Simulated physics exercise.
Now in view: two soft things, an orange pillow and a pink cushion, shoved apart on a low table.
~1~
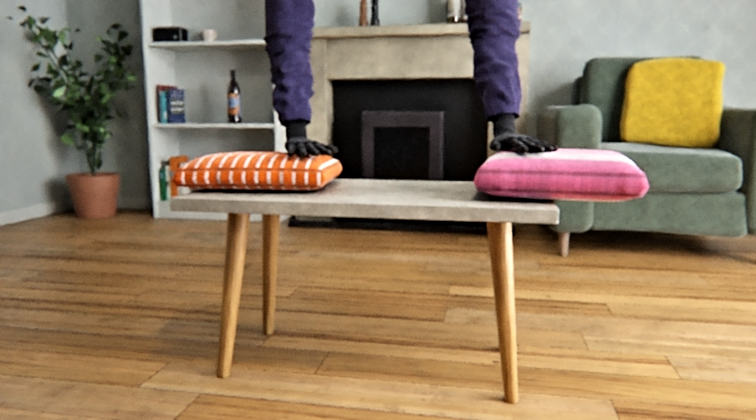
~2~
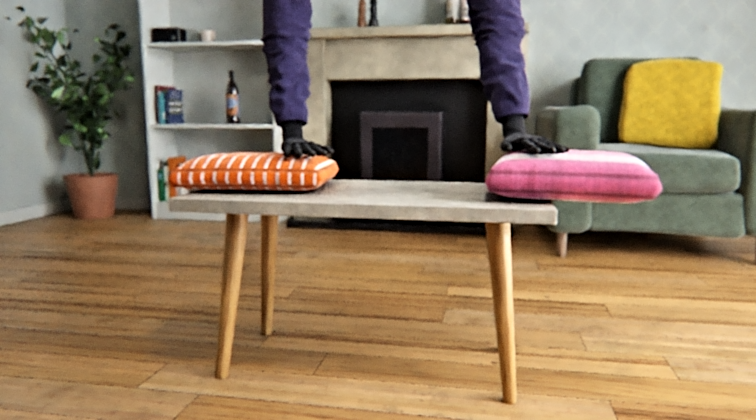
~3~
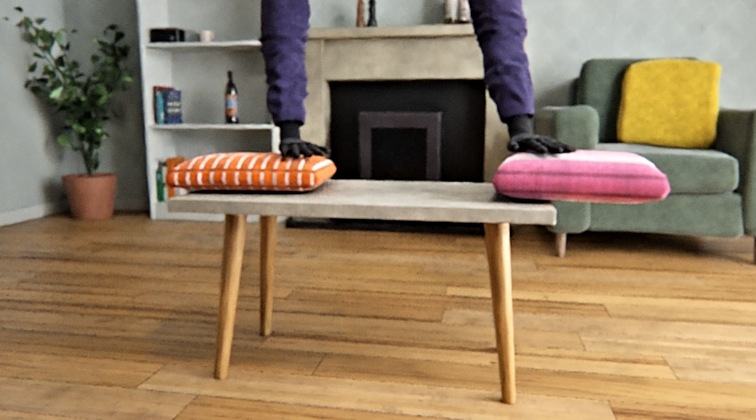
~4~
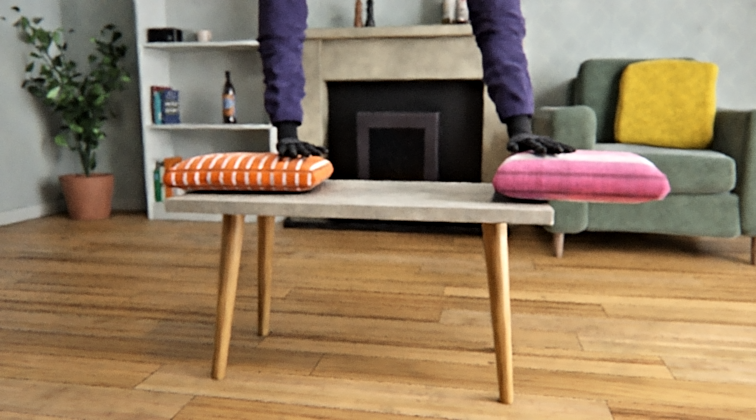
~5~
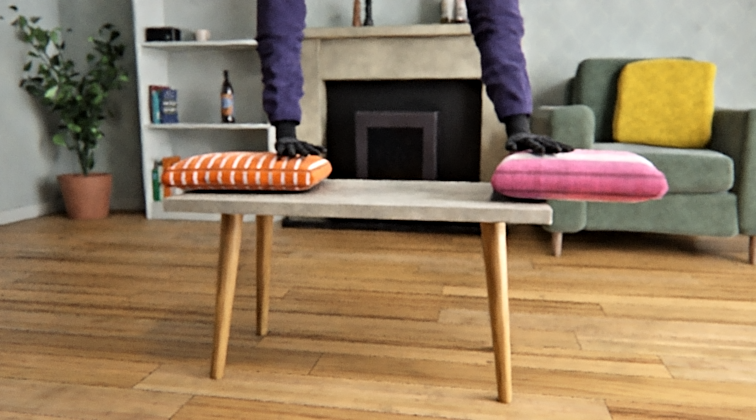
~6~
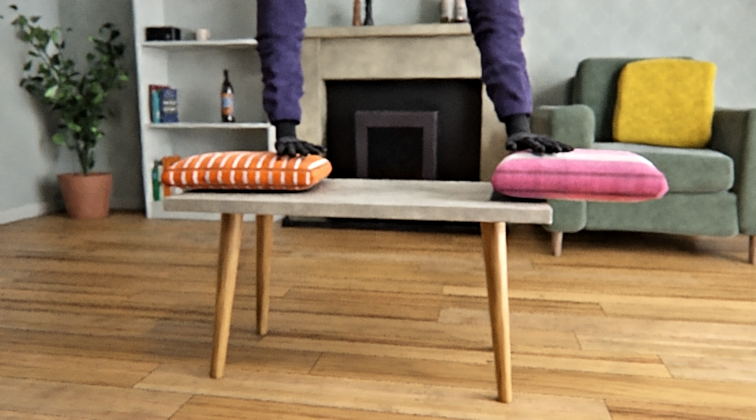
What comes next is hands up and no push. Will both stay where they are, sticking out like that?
Outcome: The orange pillow most likely keeps its perch; the pink cushion most likely loses its perch.
Then, 0.26 s later than the last view, pillow at rest; cushion tipping outwards near (577, 207).
Then, 0.50 s later than the last view, pillow at rest; cushion on the floor near (609, 327).
Then, 0.72 s later than the last view, pillow at rest; cushion on the floor near (687, 372).
Finally, pillow at rest; cushion on the floor near (697, 374). The orange pillow holds its place and the pink cushion slumps off the end.
